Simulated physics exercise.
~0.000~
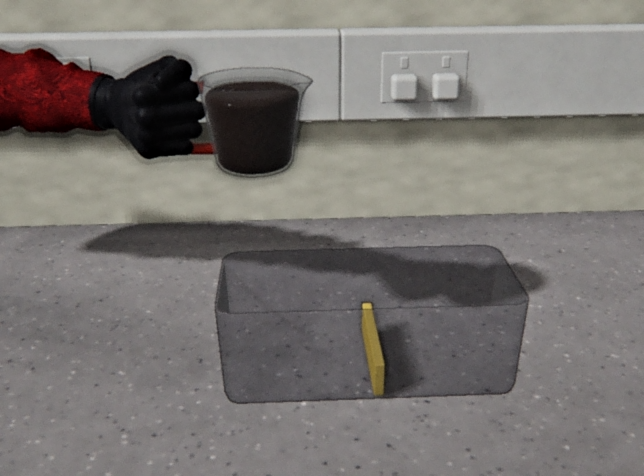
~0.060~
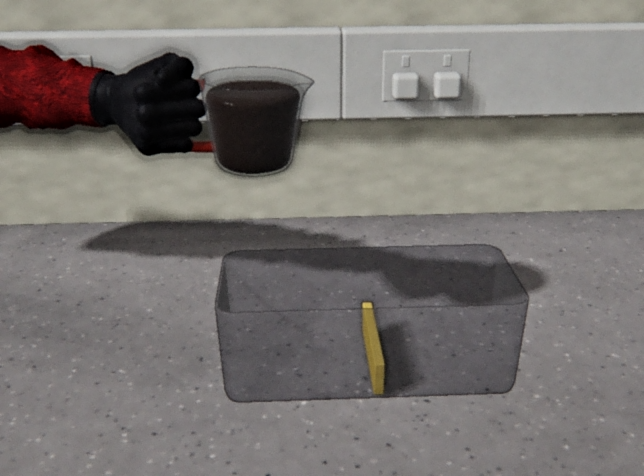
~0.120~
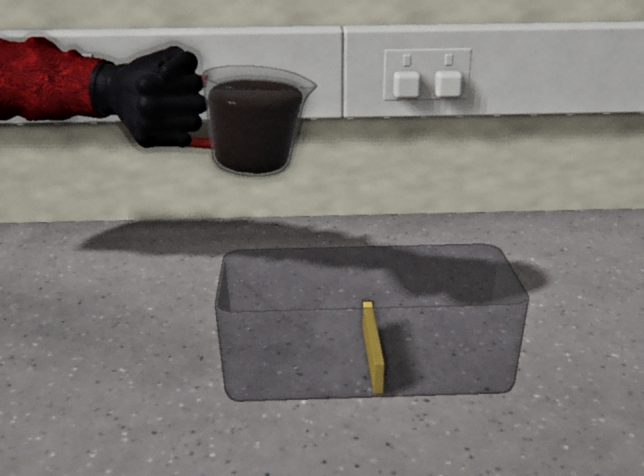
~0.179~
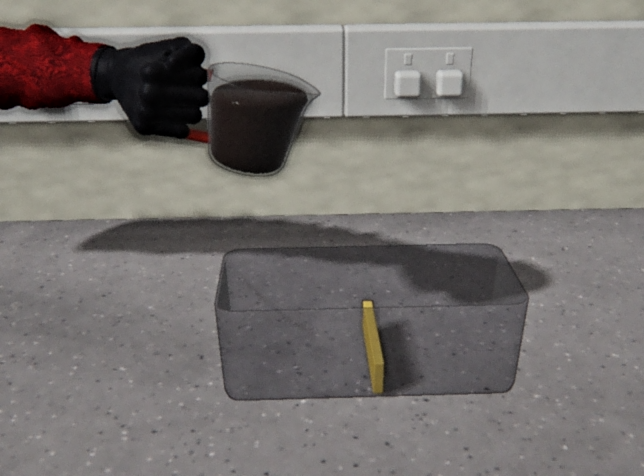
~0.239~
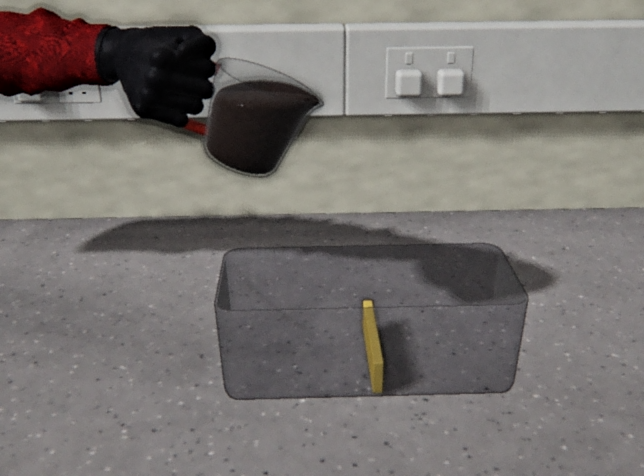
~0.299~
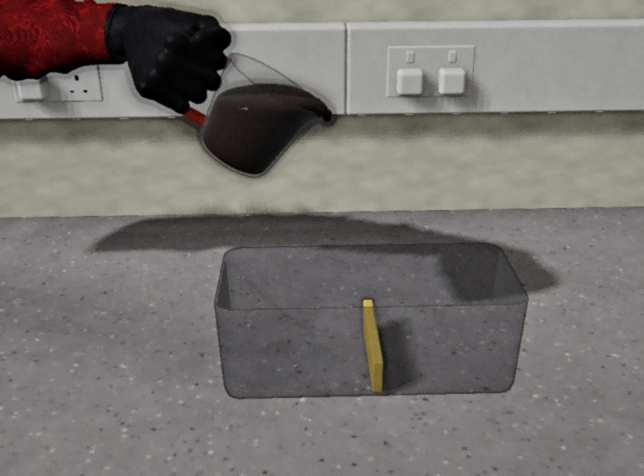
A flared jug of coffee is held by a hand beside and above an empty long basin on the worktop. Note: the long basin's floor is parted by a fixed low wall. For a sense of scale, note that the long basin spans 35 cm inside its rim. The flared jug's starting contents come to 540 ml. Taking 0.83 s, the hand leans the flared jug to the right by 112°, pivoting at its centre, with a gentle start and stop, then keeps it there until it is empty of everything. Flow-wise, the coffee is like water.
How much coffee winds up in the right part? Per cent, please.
About 52 per cent.
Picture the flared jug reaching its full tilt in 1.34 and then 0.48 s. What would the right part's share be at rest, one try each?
70 in a hundred, followed by 30 in a hundred.
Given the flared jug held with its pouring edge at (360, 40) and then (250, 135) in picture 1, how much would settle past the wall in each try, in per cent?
Respectively about 90 and 5 percent.
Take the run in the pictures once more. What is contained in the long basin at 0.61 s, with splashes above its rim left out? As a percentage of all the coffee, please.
Around 22 percent.
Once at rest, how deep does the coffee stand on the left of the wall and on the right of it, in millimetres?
Final levels - left approx 10 mm, right approx 12 mm.
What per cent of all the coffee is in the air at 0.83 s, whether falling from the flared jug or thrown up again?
Some 10 % is up in the air.
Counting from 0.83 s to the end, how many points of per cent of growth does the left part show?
12 %.
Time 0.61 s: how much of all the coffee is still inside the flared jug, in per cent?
Around 40 in a hundred.
By 0.61 s the tilt is 93° and 40 per cent is still to pour, 2 is left of the wall and 19 right of it.
By 0.83 s the tilt is 112° and 3 per cent is still to pour, 34 is left of the wall and 52 right of it.
By 1.07 s the tilt is 112° and 0 per cent is still to pour, 46 is left of the wall and 52 right of it.
By 1.33 s the tilt is 112° and 0 per cent is still to pour, 46 is left of the wall and 52 right of it.
At rest 46 per cent lies left of the wall, 52 right of it and 2 outside.
